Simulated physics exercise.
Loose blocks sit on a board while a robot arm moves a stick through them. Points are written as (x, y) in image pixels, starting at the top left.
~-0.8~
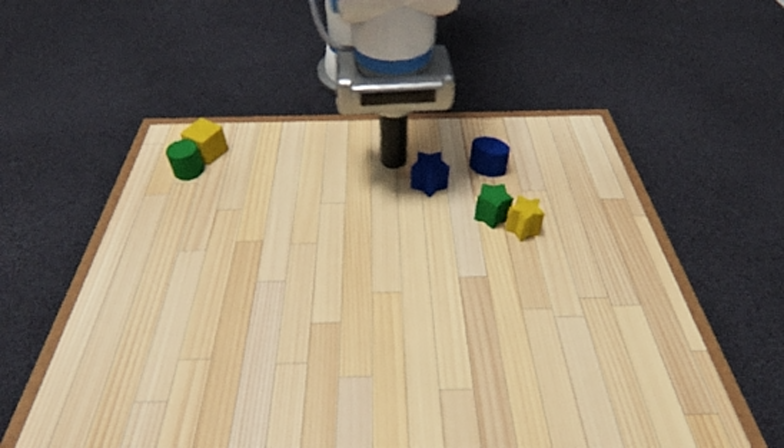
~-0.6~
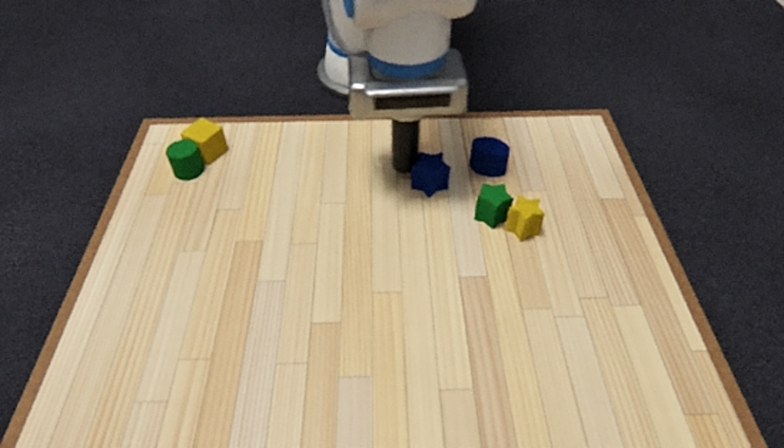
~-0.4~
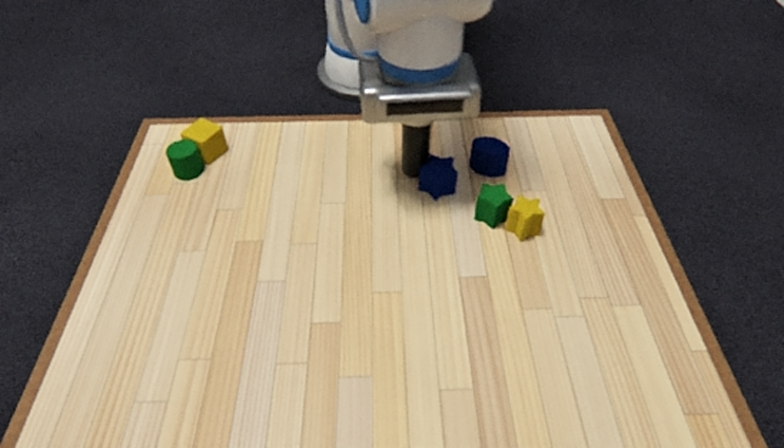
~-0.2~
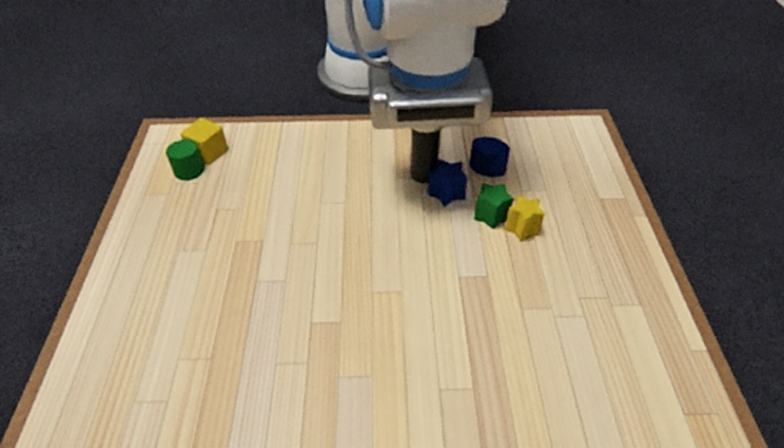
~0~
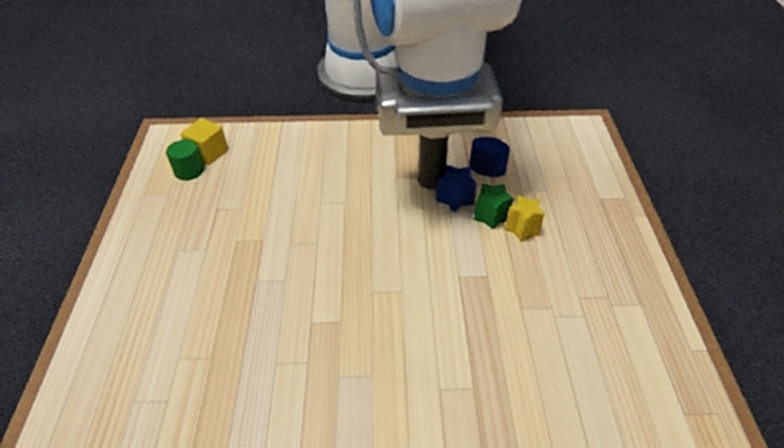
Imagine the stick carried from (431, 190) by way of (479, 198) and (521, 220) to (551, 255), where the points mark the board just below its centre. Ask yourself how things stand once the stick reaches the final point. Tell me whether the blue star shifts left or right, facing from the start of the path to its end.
Gets pushed left.
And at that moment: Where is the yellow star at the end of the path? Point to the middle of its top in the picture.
Located at (590, 257).
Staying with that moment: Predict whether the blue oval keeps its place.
The answer is that it remains undisturbed.
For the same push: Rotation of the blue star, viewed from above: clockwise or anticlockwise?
Verdict: Counterclockwise.
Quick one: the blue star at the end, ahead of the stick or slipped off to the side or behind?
That block drops off.
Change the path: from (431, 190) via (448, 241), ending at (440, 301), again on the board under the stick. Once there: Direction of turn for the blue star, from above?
Spin direction: Counter-clockwise.
On the path given first. One third of the way, stick at (481, 189); blue star at (510, 184); green star at (528, 205), turned 50° clockwise; yellow star at (550, 222).
Two thirds of the way, stick at (524, 211); blue star at (556, 204); green star at (576, 229), turned 80° clockwise; yellow star at (586, 253), turned 35° clockwise.
At the end, stick at (553, 246); blue star at (574, 212), turned 60° anticlockwise; blue oval still; green star at (597, 234), turned 130° clockwise; yellow star at (590, 257), turned 50° clockwise.
